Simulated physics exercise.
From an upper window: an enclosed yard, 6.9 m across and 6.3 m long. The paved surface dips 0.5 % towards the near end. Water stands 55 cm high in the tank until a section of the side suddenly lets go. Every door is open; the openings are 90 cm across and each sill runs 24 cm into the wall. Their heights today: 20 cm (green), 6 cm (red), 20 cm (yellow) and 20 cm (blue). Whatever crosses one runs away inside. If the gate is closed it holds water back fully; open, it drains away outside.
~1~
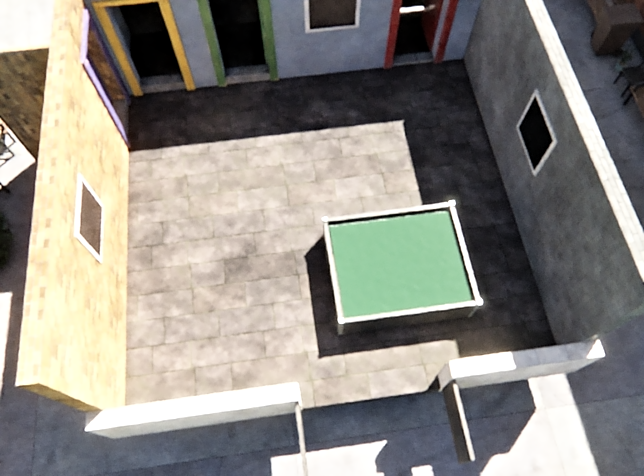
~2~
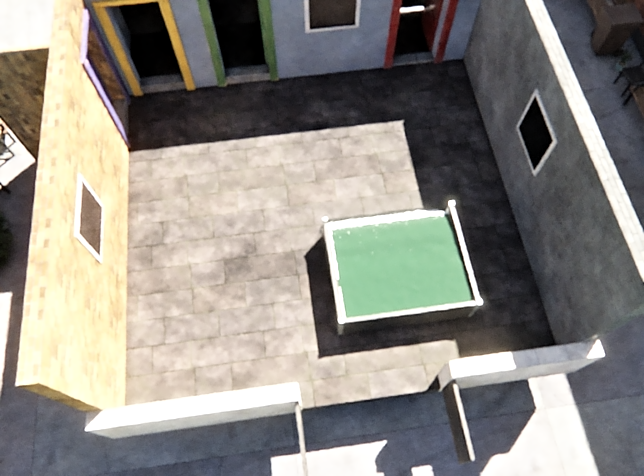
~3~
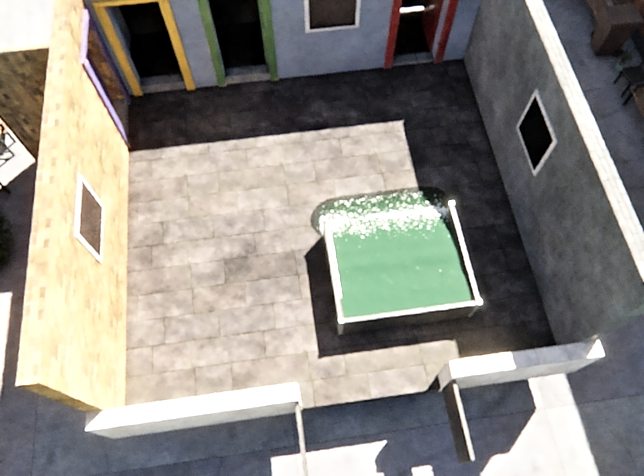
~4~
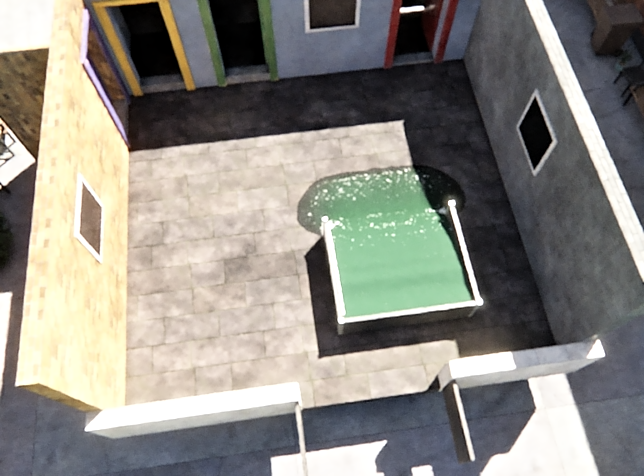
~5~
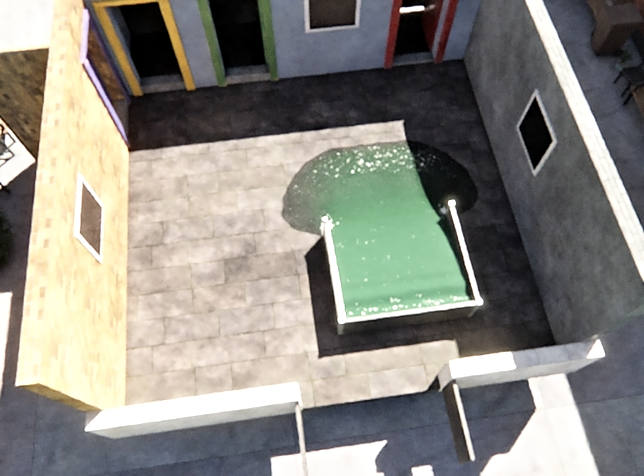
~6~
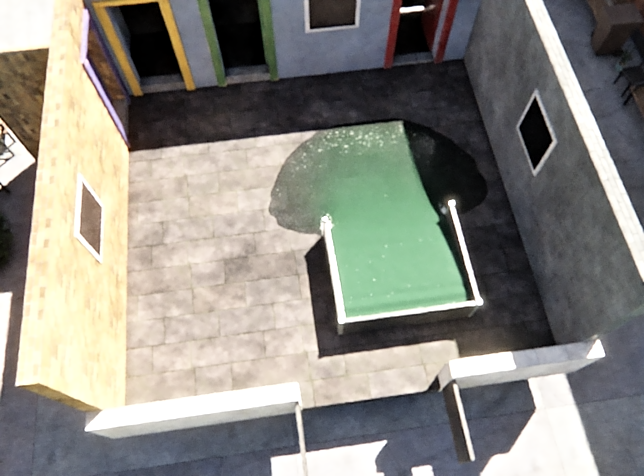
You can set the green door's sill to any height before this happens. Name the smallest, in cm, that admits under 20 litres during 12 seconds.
About 9.5 cm.
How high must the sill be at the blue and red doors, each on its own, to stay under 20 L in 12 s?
About 13.5 cm at blue and 18 cm at red.
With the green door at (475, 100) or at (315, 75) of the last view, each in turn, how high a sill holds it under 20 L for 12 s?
Roughly 11.0 and 19 cm.
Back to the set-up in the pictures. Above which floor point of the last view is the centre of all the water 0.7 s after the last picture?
Near (386, 218).
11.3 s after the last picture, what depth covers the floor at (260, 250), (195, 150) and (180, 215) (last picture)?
In that order: 3, 4 and 4 cm.
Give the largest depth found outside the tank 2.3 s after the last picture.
Up to some 26 cm.
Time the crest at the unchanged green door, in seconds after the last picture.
Near 1.8 s.
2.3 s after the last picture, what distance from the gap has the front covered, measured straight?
About 5.8 m.
Then, 0.7 s after the last picture water covers 35 % of the floor, deepest (22 cm) near (352, 228); it has not reached the green door.
Then, 2.3 s after the last picture water covers 45 % of the floor, deepest (26 cm) near (446, 67); 15 cm at the green door, 0 litres in over its 20 cm sill.
Then, 11.3 s after the last picture water covers 95 % of the floor, deepest (10 cm) near (125, 417); 3 cm at the green door, 0 litres in over its 20 cm sill.
At the green door as built, the water peaked near 17 cm, 1.9 s after the last picture.
With a sill of 7.5 cm, 33 litres would have come in within the 12 s; with 10.5 cm, 15 litres. So under 20 litres takes about 9.5 cm.
